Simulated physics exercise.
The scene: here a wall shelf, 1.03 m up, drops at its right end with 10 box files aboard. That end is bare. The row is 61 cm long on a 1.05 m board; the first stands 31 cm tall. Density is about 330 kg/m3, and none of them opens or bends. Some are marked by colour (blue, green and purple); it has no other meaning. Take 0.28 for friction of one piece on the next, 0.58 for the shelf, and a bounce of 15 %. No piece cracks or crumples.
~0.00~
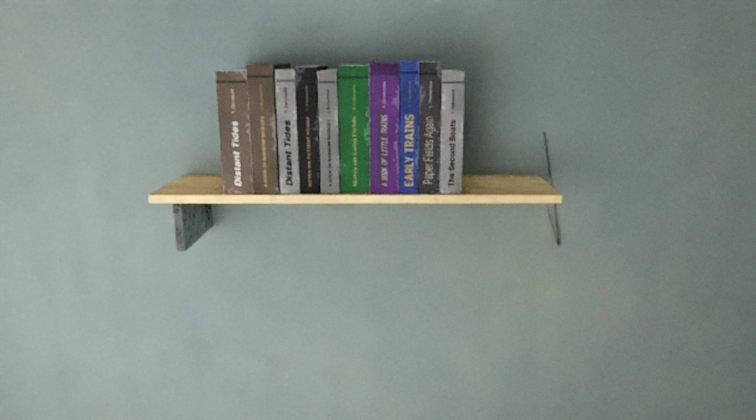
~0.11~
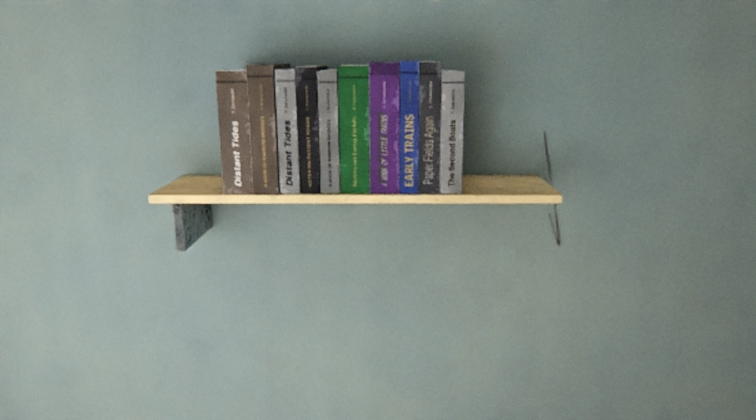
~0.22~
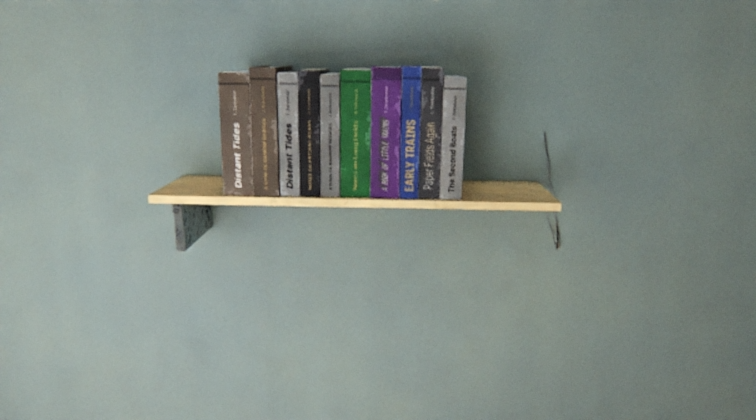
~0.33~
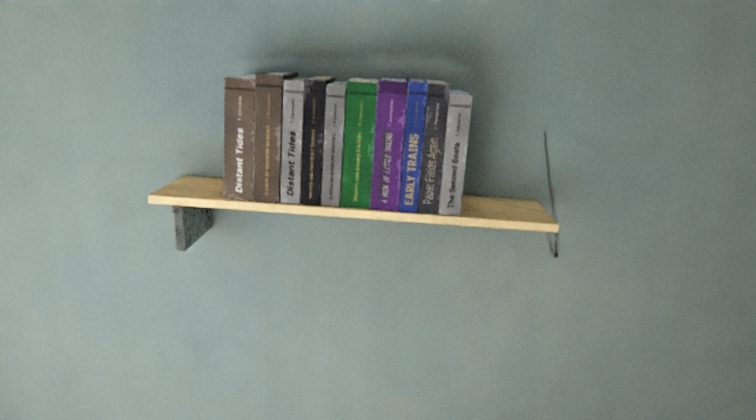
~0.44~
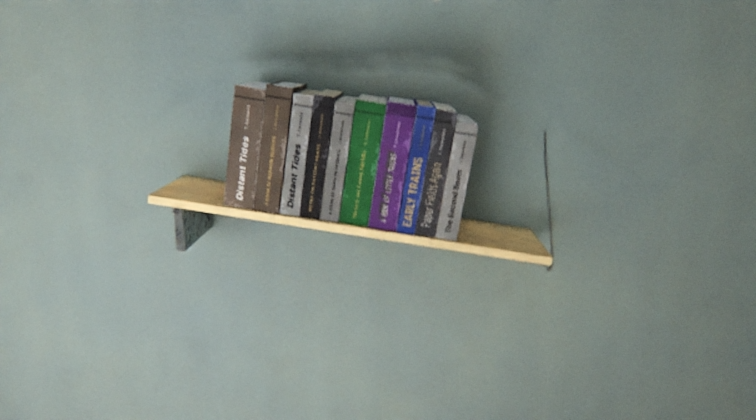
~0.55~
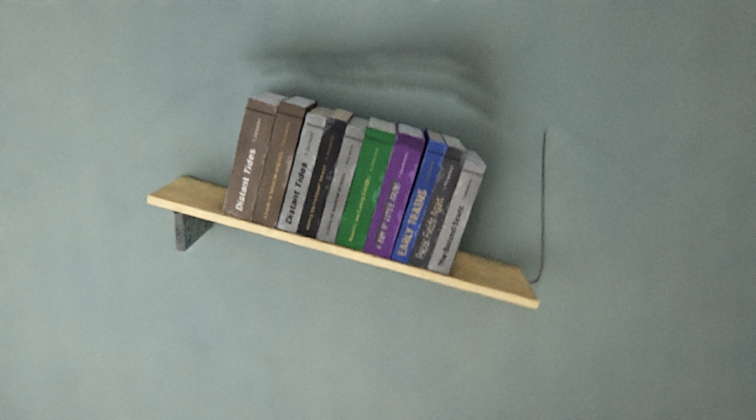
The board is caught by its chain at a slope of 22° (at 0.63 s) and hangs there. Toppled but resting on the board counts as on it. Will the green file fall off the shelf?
It is still on top.
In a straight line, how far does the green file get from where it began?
Roughly 50 cm away.
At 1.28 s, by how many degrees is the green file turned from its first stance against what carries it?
Roughly 70°.
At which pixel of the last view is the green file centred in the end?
Near (455, 281).
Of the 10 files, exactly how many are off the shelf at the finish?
The count is 4.
By 0.64 s, none of the 10 files off the shelf, 8 disturbed; green file tilted 4°; blue file tilted 9°.
By 0.88 s, none of the 10 files off the shelf, 10 disturbed; green file tilted 39°; blue file tilted 44°.
By 1.28 s, 1 of the 10 files off the shelf; green file on its side; blue file on its side.
By 1.66 s, 4 of the 10 files off the shelf; green file on its side; purple file upside down.
When it is over (2.0 s), 4 of the 10 files off the shelf; green file on its side; blue file upside down; purple file on its side. In pixels of the last frame, middles, green file near (455, 281).
